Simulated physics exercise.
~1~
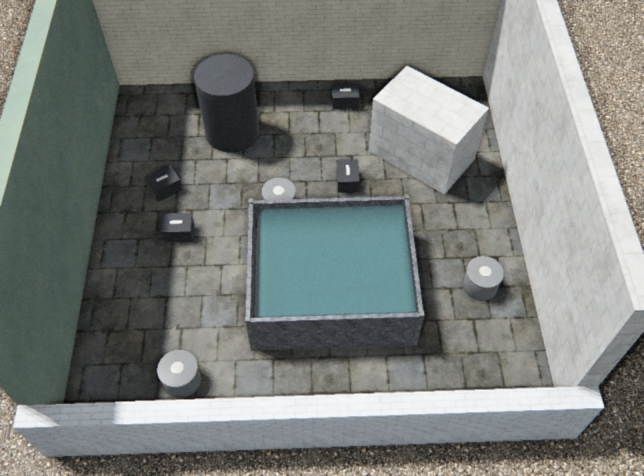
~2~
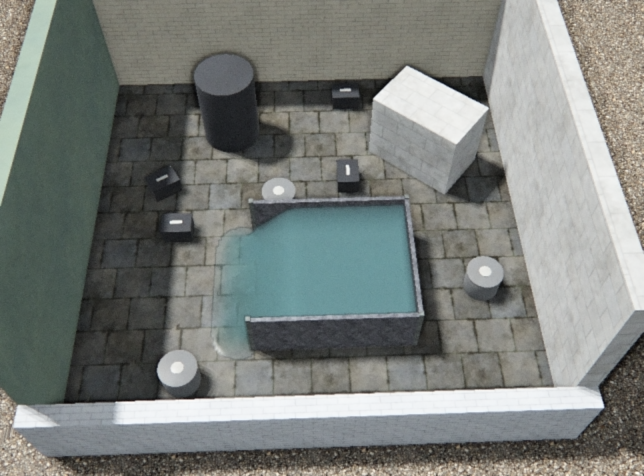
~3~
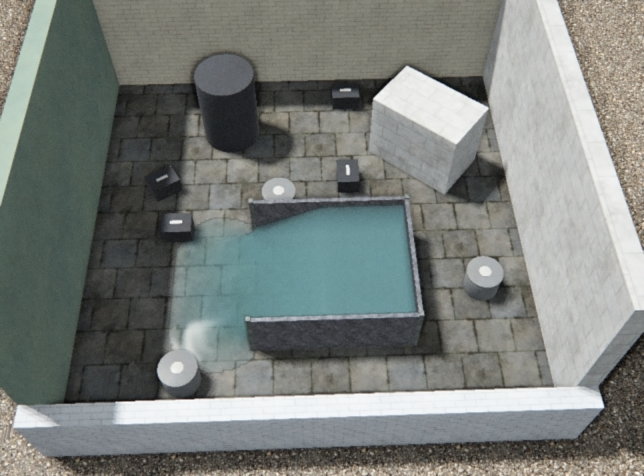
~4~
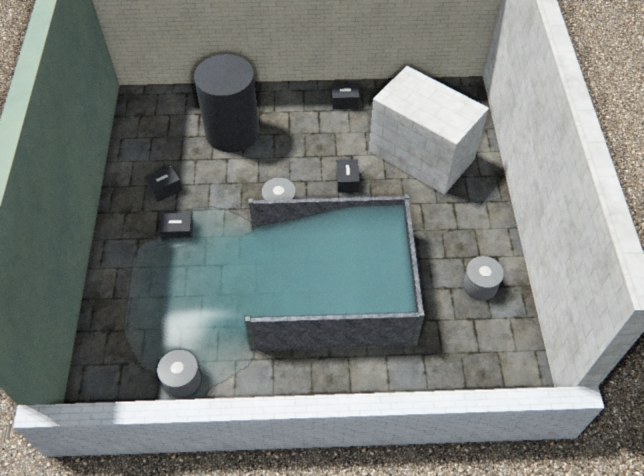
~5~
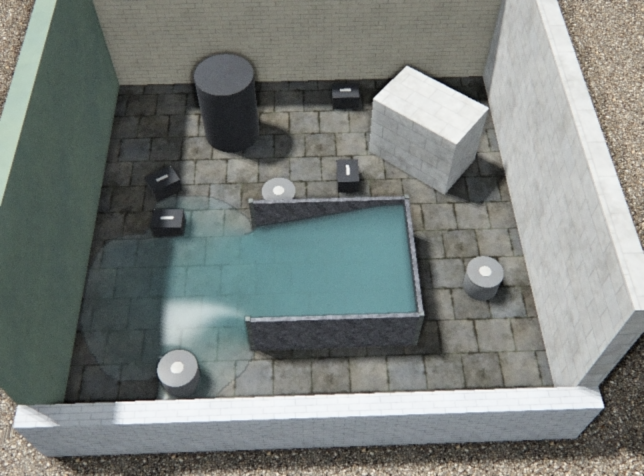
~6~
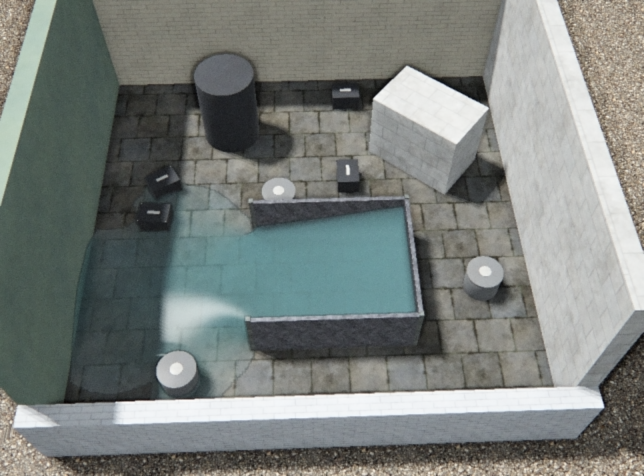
The video shows a walled, paved court with scattered boxes and cylinders as water pours from the open left side of a raised pool, spreads across the paving toward the green wall, and nudges one small dark box slightly left.
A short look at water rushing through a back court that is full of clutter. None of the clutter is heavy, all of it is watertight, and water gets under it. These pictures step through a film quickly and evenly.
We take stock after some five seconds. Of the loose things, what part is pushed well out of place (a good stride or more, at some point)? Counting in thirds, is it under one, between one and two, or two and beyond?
It lands in the middle band.
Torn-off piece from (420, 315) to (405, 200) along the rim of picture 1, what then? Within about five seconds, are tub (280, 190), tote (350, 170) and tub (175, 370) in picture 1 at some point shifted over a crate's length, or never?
Same order as named: Not sent that far; sent that far; sent that far.
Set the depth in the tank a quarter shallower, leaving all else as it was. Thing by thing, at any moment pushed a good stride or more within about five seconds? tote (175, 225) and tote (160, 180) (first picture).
Over that mark, over that mark.
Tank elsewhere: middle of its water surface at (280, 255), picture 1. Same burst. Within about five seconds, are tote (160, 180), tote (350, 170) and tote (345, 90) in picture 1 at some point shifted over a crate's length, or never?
Far enough, Not far, Far enough.
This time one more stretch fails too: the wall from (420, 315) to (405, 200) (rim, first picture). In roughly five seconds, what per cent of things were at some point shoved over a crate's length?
Estimate: Close to 60 in a hundred.
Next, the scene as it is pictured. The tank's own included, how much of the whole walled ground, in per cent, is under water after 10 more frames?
Near 45 %.
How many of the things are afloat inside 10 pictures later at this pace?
That makes 2.
A moment on, 1 of 8 are well off their spots; 1 afloat.
Next, 2 of 8 are well off their spots; 2 afloat.
Later, 3 of 8 are well off their spots; 2 afloat.
In the end, 4 of 8 are well off their spots, and 4 have been at some point; 3 afloat.
